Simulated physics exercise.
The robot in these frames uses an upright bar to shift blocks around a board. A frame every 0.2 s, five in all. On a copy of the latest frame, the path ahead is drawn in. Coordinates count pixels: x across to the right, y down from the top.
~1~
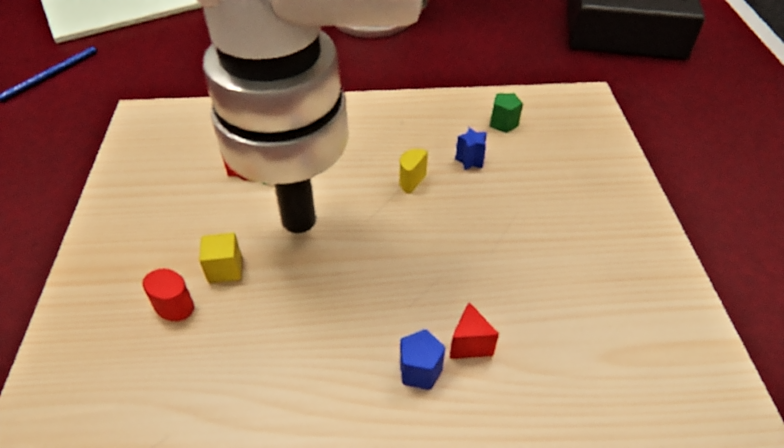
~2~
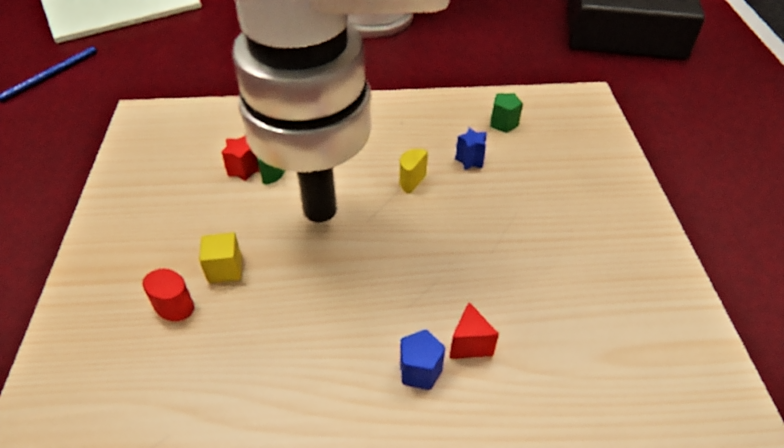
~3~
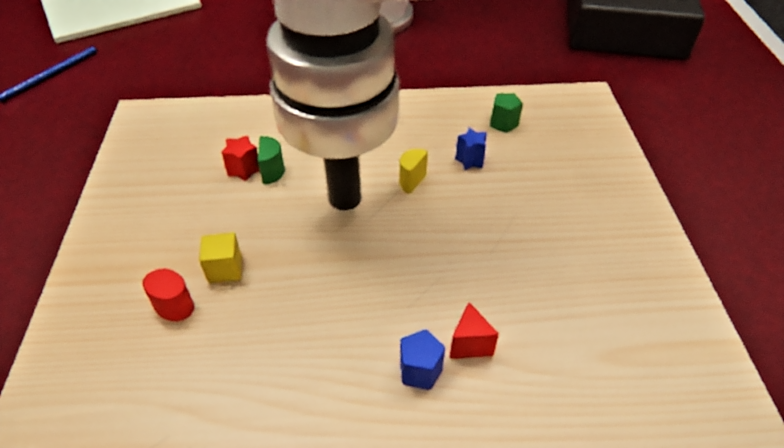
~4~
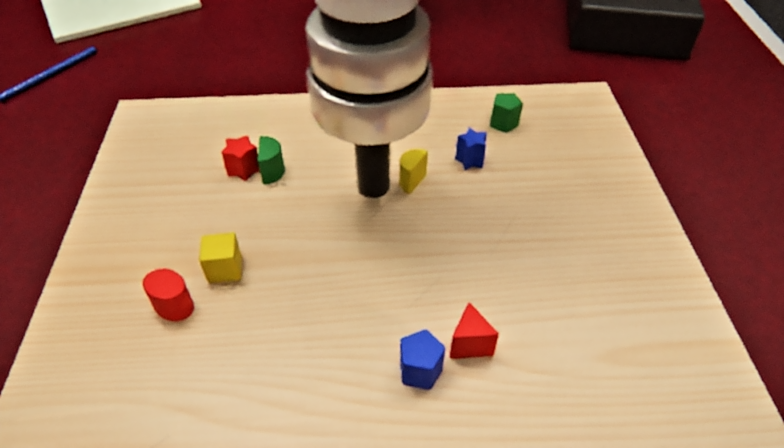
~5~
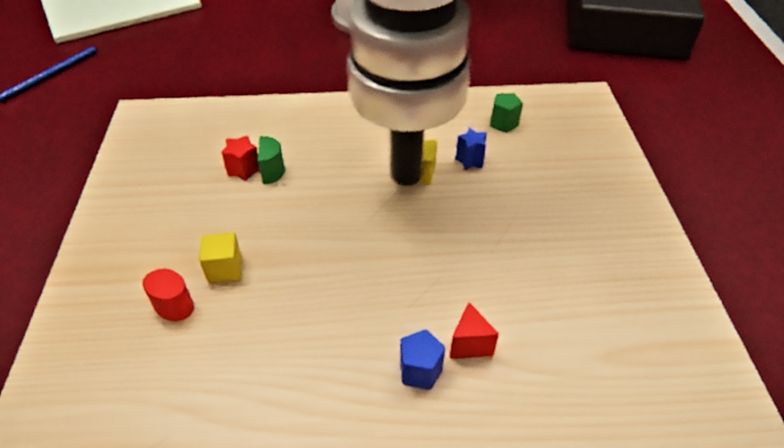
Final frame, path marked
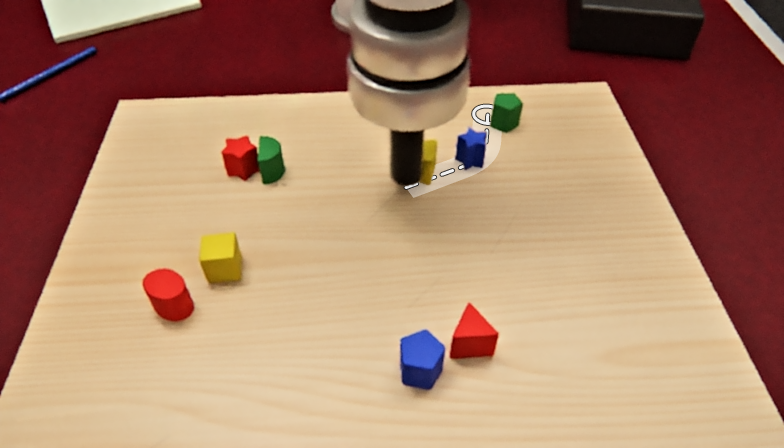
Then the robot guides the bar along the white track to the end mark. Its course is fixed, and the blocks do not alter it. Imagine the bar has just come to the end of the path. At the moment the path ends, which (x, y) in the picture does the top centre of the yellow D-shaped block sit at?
The answer is (461, 113).
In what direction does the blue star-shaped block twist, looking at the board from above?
Clockwise, from overhead.
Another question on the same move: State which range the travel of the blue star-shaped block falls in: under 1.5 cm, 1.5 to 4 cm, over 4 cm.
Long, over 4 cm.
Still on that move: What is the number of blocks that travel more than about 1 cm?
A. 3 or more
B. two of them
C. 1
Choice A: 3 or more.
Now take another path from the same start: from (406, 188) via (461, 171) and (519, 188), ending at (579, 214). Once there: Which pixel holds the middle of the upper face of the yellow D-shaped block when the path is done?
Most likely (454, 130).
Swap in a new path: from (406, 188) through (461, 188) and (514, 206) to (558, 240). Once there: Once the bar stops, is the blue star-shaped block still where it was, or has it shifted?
The block in question stays where it was by the end.
The line goes from (406, 188) over (453, 170) and (485, 146) to (488, 115).
What follows on the original path. One third of the way, bar at (455, 157); yellow D-shaped block at (454, 129), turned 85° anticlockwise; blue star-shaped block at (482, 131), turned 45° clockwise.
Two thirds of the way, bar at (487, 132); yellow D-shaped block at (461, 115); blue star-shaped block at (508, 112), turned 65° clockwise; green five-sided block at (510, 97), turned 20° anticlockwise.
At the end, bar at (490, 102); yellow D-shaped block at (462, 113), turned 250° anticlockwise; blue star-shaped block at (515, 89), turned 90° clockwise; green five-sided block at (527, 78), turned 15° clockwise.
